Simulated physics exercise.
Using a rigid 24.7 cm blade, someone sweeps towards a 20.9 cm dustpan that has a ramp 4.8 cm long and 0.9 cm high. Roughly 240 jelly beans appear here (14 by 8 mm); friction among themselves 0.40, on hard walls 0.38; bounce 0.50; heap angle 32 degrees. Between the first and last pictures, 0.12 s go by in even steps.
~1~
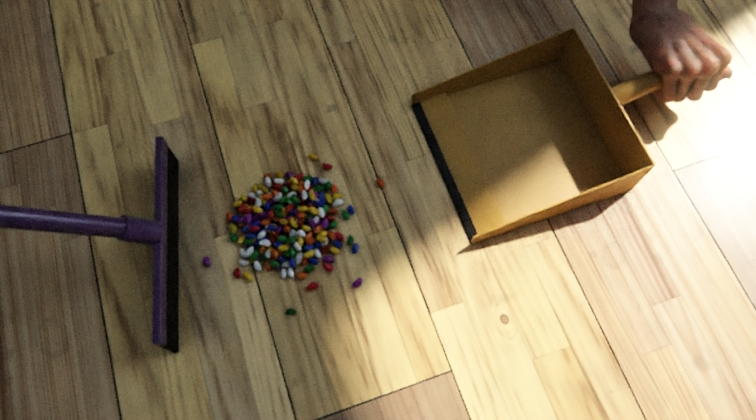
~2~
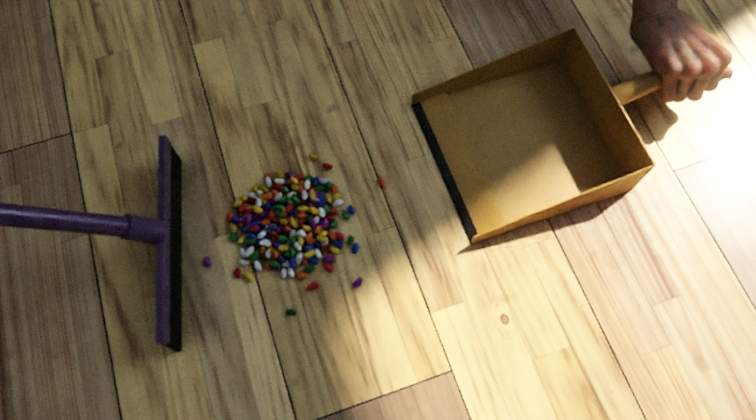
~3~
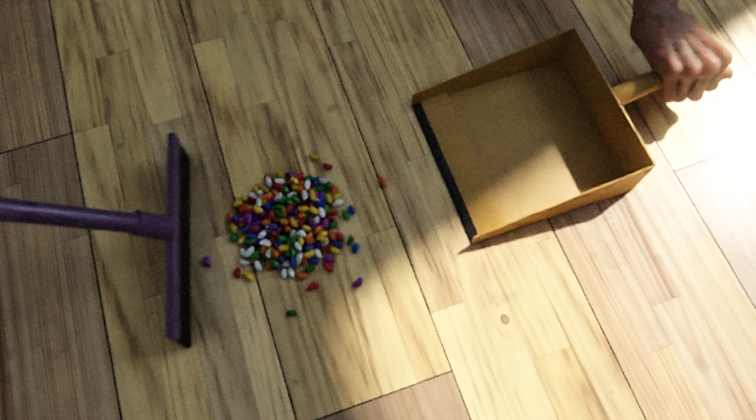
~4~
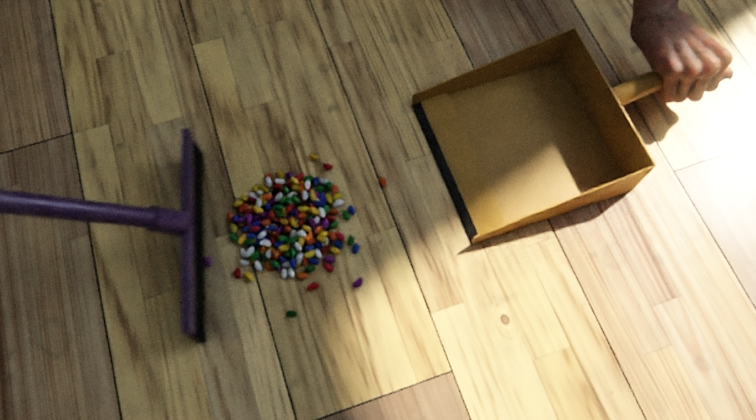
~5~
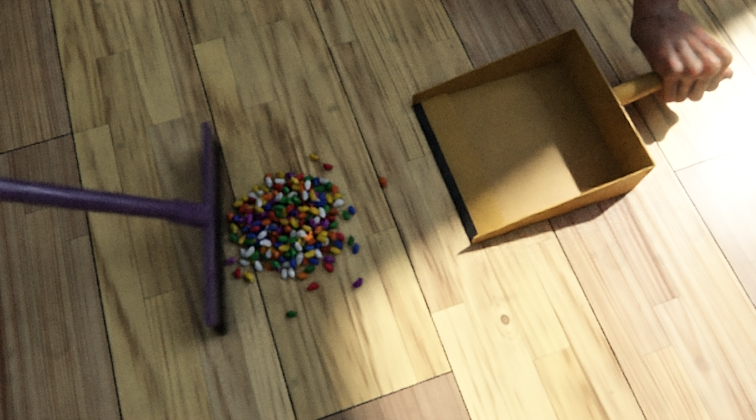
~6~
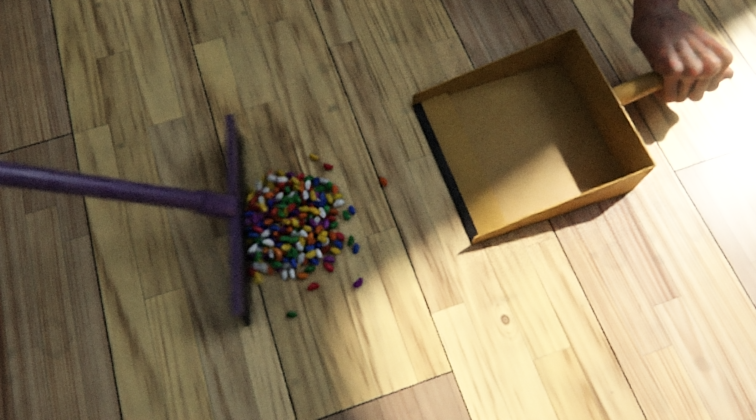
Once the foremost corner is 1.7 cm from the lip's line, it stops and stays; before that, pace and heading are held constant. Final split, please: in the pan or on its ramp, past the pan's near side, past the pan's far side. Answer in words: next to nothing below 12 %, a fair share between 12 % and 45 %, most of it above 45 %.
Pan - most of it; near side - a fair share; far side - next to nothing.
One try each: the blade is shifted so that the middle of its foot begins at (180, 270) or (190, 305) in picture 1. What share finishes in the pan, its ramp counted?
About 55 and 55 per cent.
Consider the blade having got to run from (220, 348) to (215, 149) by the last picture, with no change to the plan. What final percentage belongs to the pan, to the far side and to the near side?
Pan: 30, far side: 5, near side: 40.
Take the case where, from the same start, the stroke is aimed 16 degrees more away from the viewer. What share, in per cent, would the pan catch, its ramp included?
It would be near 40 per cent.
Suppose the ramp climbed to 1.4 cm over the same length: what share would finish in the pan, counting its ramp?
Around 50 per cent.
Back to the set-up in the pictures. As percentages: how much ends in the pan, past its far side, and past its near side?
The pan ends at 55 per cent, the near side at 15 per cent and the far side at 5 per cent.
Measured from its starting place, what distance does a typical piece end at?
Roughly 26 centimetres.
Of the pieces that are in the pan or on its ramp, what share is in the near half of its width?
Something like 60 per cent of the catch.
Then, 0.10 s after the last picture, middle of the blade 13 cm from the lip; 0 % over the lip, far side 0 %, near side 5 %.
Then, 0.17 s after the last picture, middle of the blade 6 cm from the lip; 0 % over the lip, far side 5 %, near side 15 %.
Then, 0.37 s after the last picture, middle of the blade 4 cm from the lip; 55 % over the lip, far side 5 %, near side 15 %.
In the end, pan 55 %, near side 15 %, far side 5 %, in front of the lip or behind the blade 25 %.
